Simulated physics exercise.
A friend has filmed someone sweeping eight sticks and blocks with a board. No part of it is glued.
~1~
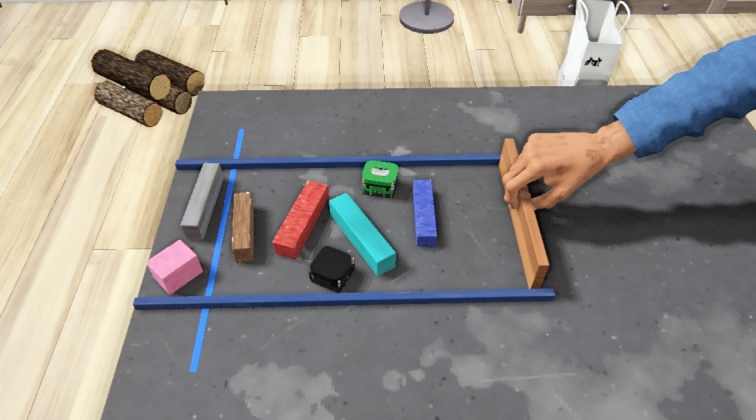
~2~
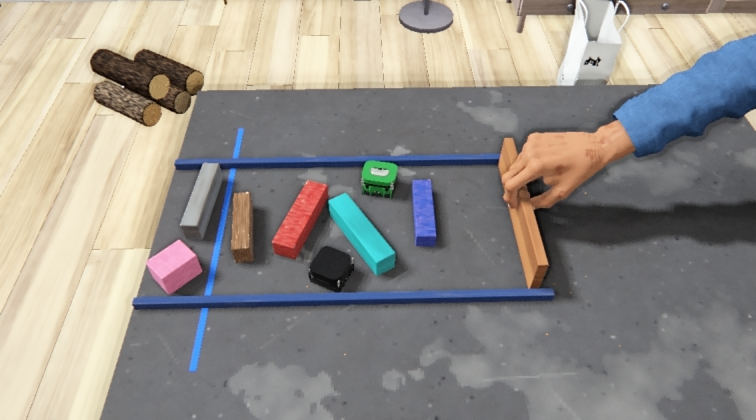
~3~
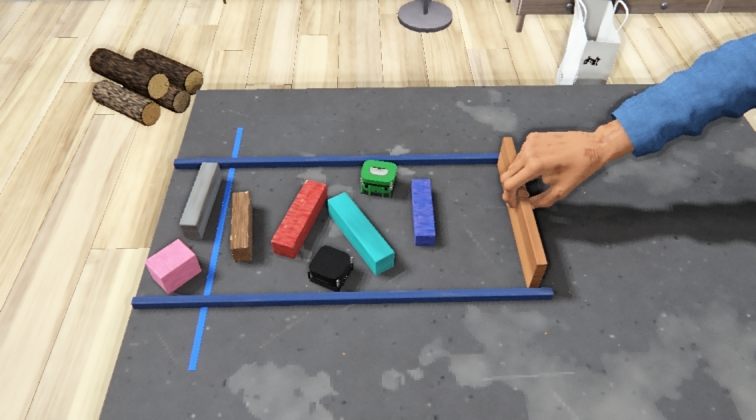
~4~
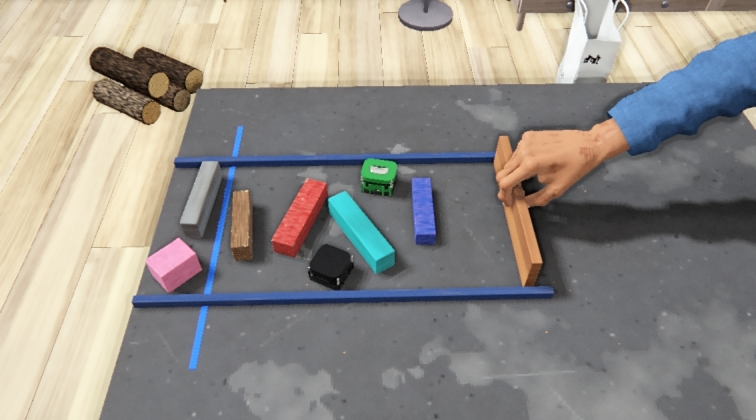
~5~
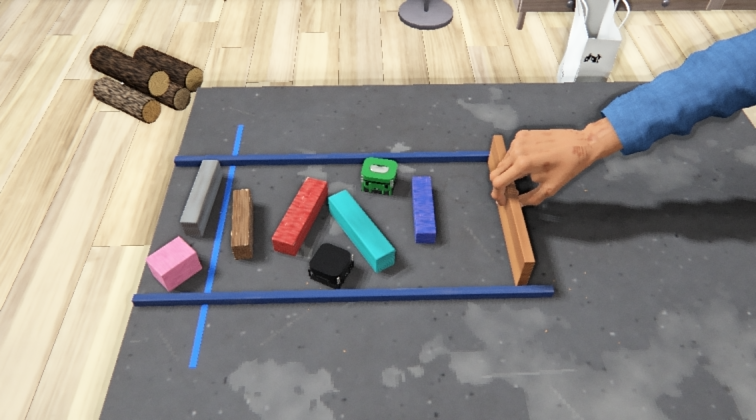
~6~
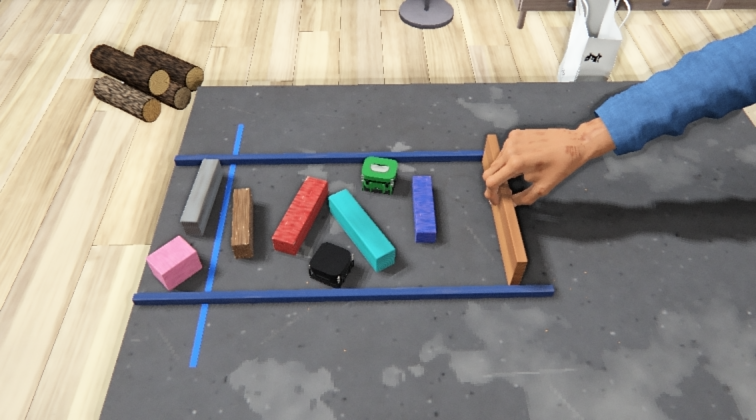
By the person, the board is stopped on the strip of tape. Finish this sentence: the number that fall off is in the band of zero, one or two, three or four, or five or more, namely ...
Namely three or four.
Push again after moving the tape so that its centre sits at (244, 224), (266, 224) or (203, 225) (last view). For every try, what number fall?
Counts per try, in order: 1 / 0 / 5.
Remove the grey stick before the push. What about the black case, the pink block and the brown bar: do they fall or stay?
Final state: Black case in place, pink block off, brown bar off.
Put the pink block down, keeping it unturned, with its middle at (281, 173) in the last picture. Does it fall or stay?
I reckon from there it stays aboard.
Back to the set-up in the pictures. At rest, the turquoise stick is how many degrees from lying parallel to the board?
It is near 0° out of line.
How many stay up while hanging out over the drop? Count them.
The number overhanging is 1.
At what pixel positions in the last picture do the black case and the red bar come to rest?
Final centres, in order: Near (147, 278), near (169, 215).
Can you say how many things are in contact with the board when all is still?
In total, 2.
A little later, none off yet; pink block at rest near (175, 263); grey stick at rest near (203, 196); brown bar at rest near (243, 223).
Next, none off yet; pink block shifted a little near (159, 265); grey stick shifted a little near (178, 195); brown bar shifted about its own width near (188, 222).
When it is over, the number that fall off is three or four; down, brown bar, grey stick and pink block.
